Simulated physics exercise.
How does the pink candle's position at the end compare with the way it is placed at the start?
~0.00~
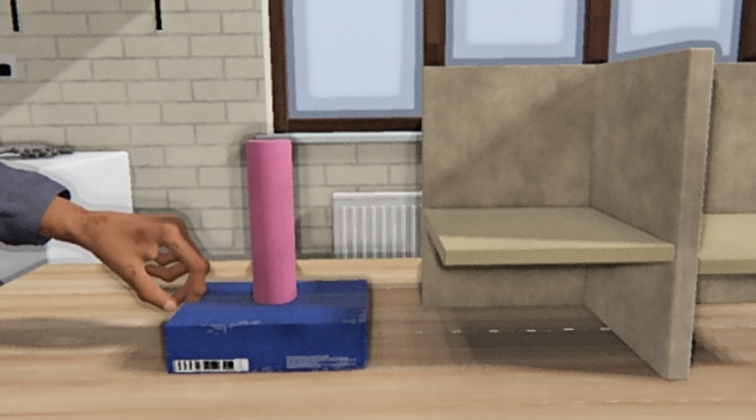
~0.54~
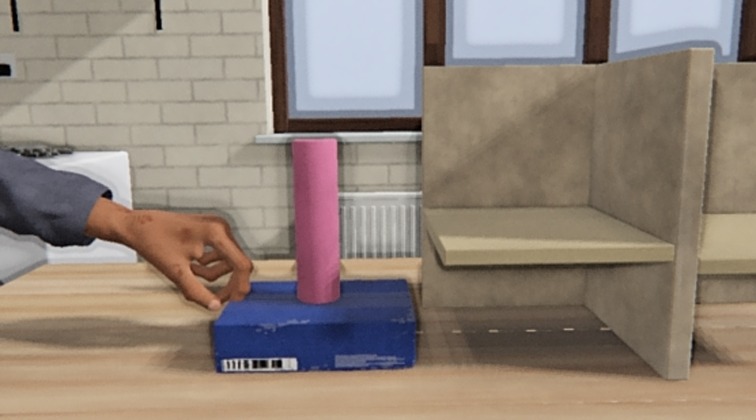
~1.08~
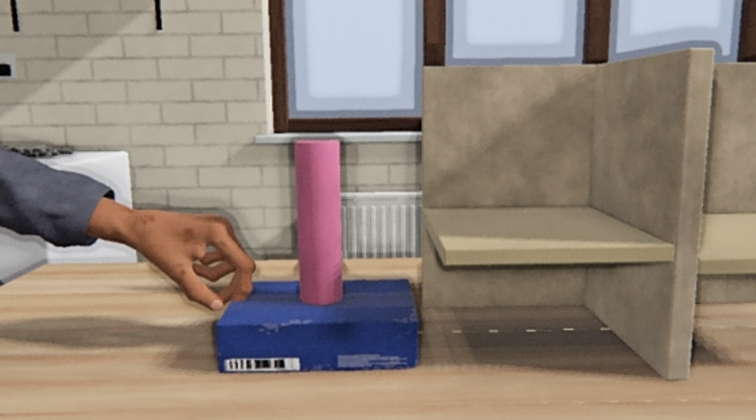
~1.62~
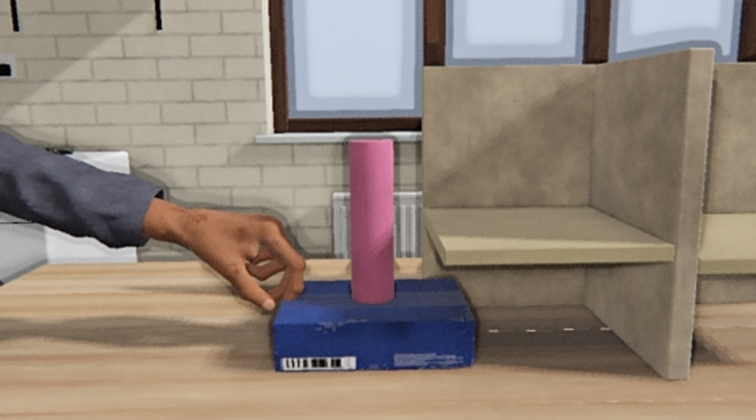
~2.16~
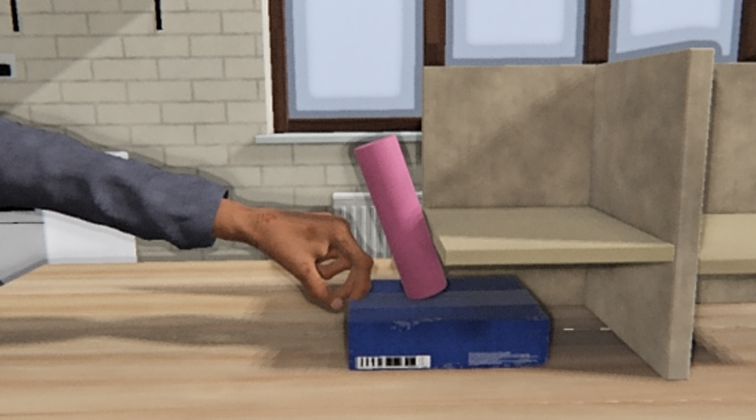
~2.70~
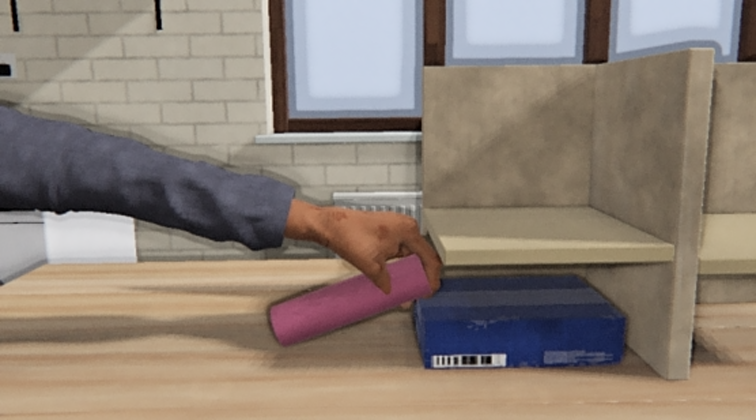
At the start the pink candle stands upright on the blue box, but by the end it has been knocked over and is on its side.
